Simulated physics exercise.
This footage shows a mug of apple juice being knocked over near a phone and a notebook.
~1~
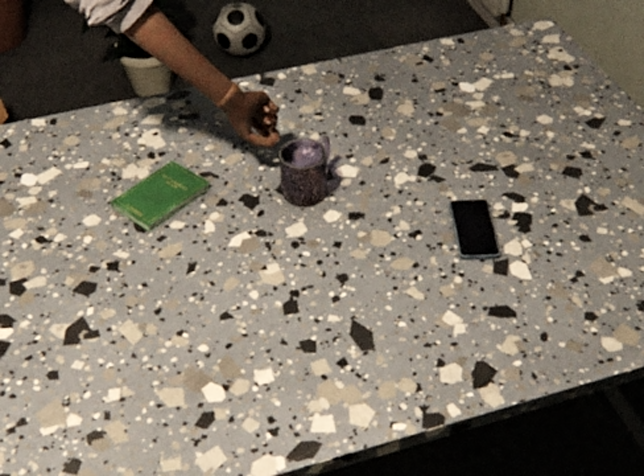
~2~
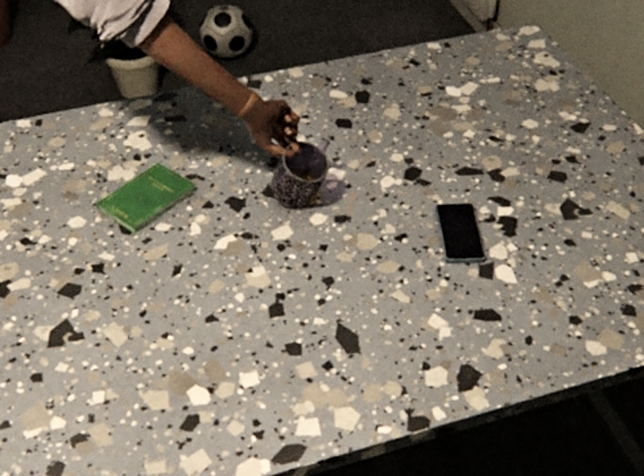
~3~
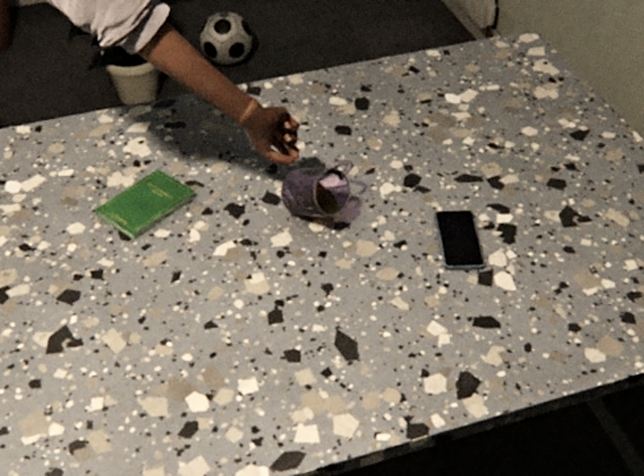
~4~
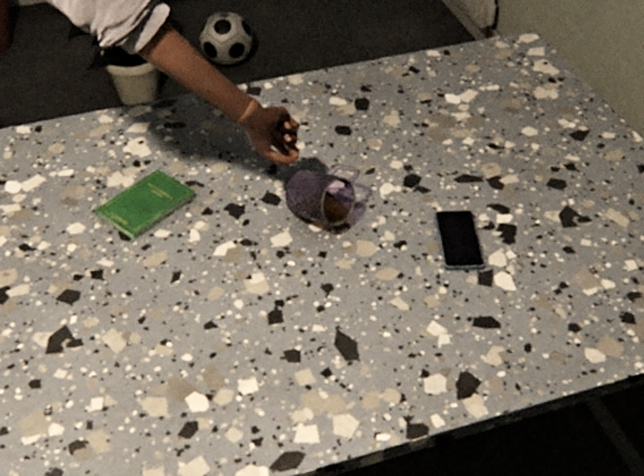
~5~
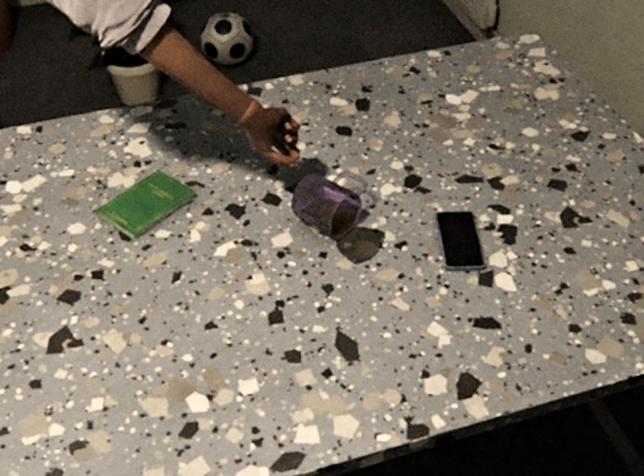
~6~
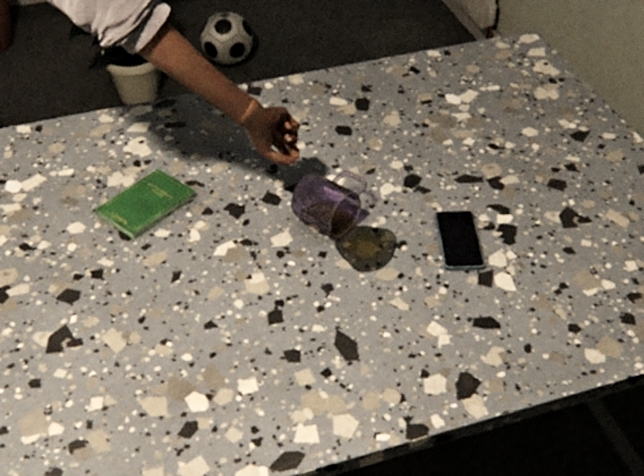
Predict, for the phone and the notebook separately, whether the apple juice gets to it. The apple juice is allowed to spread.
One by one: The phone will come through wet. The notebook will come through dry.
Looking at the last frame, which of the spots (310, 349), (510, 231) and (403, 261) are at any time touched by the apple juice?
Point one is never touched, point two is never touched, point three is caught by it.
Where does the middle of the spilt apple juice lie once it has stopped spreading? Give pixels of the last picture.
In the last view, its middle sits roughly at (436, 291).
Next, the puddle covers about as much as a plate; the phone is in it; the notebook is clear of it.
Finally, the puddle covers about as much as a plate; the phone is in it; the notebook is clear of it.
